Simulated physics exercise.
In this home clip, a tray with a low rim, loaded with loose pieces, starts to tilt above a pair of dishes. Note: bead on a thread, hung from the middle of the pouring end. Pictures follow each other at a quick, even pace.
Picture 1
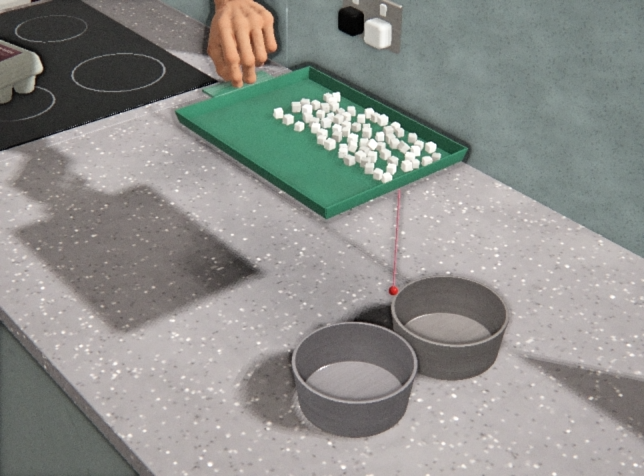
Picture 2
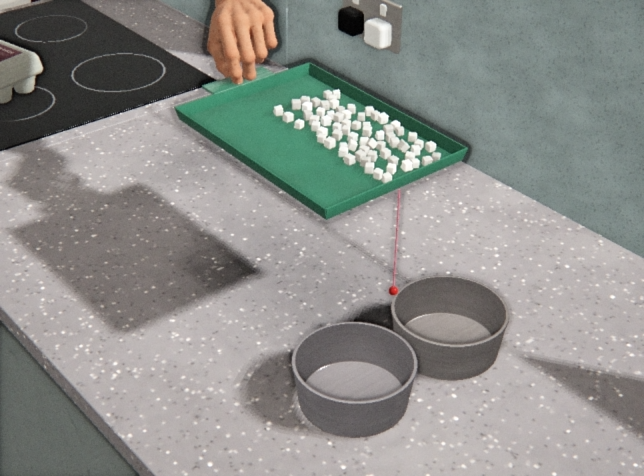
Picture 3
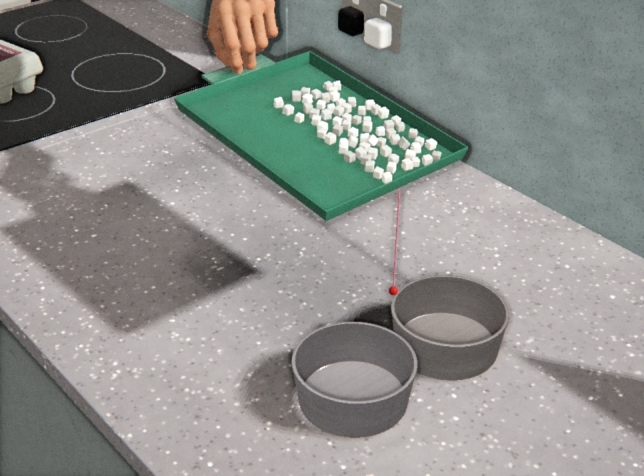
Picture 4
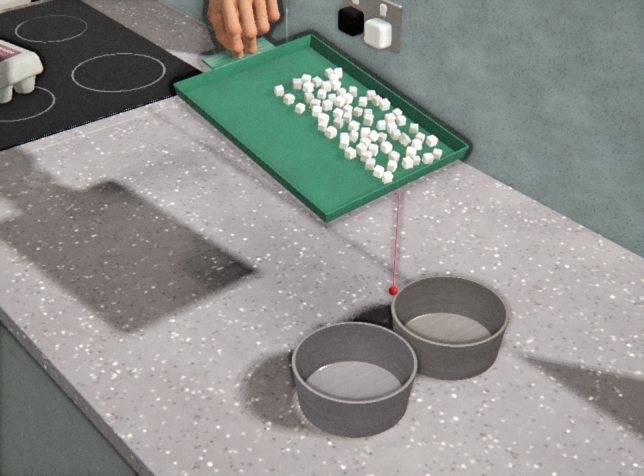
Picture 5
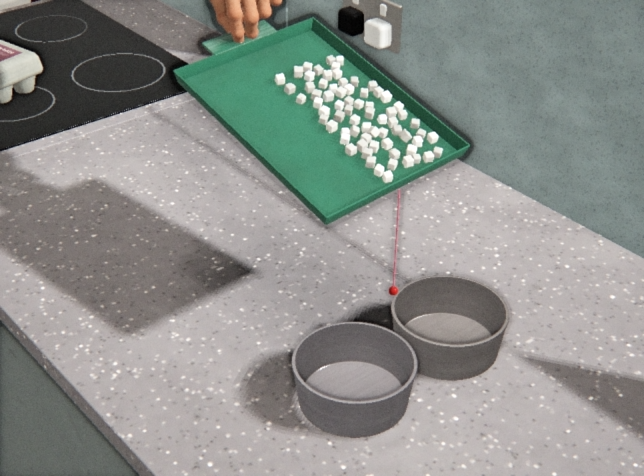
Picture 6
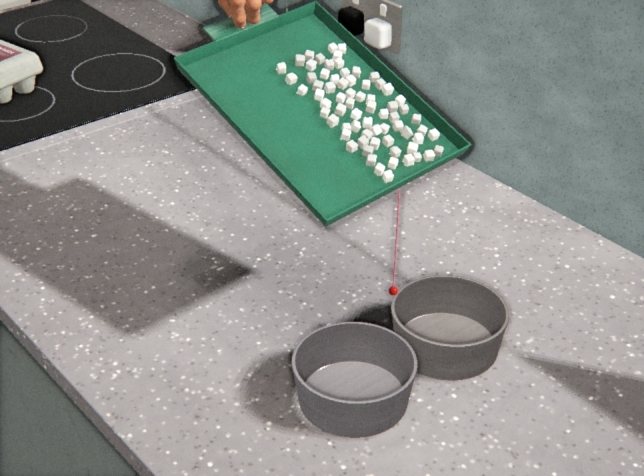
Kitchen counter, a hand raising the handle end of a green tray of white cubes, tilting it above two grey dishes.
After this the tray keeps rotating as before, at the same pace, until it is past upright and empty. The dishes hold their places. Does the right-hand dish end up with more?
No. The left-side dish.
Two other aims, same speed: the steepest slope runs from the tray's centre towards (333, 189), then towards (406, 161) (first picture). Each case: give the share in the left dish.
Shares: 60 %, then 0 %.
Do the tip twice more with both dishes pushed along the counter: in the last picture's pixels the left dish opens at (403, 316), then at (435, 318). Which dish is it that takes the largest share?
In the first try it's the left-side dish, and in the second it's the left-side dish.
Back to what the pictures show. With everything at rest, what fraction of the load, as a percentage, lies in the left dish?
Roughly 60 %.
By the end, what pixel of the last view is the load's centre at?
The centre settles at about (376, 400).
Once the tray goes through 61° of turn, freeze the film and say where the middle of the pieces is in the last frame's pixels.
The middle of the pieces shows up near (386, 166).
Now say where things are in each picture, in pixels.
Corners of the pouring end at (327, 206) and (463, 148), level; middle of the load at (367, 133), sugar cubes; left dish at (395, 409); right dish at (490, 353); bead on its thread at (393, 291), in the first picture.
Corners of the pouring end at (327, 206) and (463, 148), level; middle of the load at (367, 131), in the second picture.
Corners of the pouring end at (327, 208) and (463, 147), tipped barely, lowest at the left corner; middle of the load at (367, 126), in the third picture.
Corners of the pouring end at (327, 211) and (464, 146), tipped a little, lowest at the left corner; middle of the load at (368, 120), in the fourth picture.
Corners of the pouring end at (328, 214) and (465, 145), tipped a little, lowest at the left corner; middle of the load at (369, 113), in the fifth picture.
Corners of the pouring end at (328, 216) and (466, 144), tipped clearly, lowest at the left corner; middle of the load at (371, 107); left dish at (395, 409); right dish at (490, 353), in the sixth picture.
Soon after the last picture, tray tipped steeply; all on the tray.
A little later, tray tipped right over; about two thirds on the tray; about a quarter in the left dish; a stray few in the right dish; a stray few outside both; a stray few in the air.
Later still, tray tipped past a quarter turn; about two thirds in the left dish; about a third in the right dish; a small part outside both.
At rest, tray tipped past a quarter turn; about two thirds in the left dish; about a third in the right dish; a small part outside both.
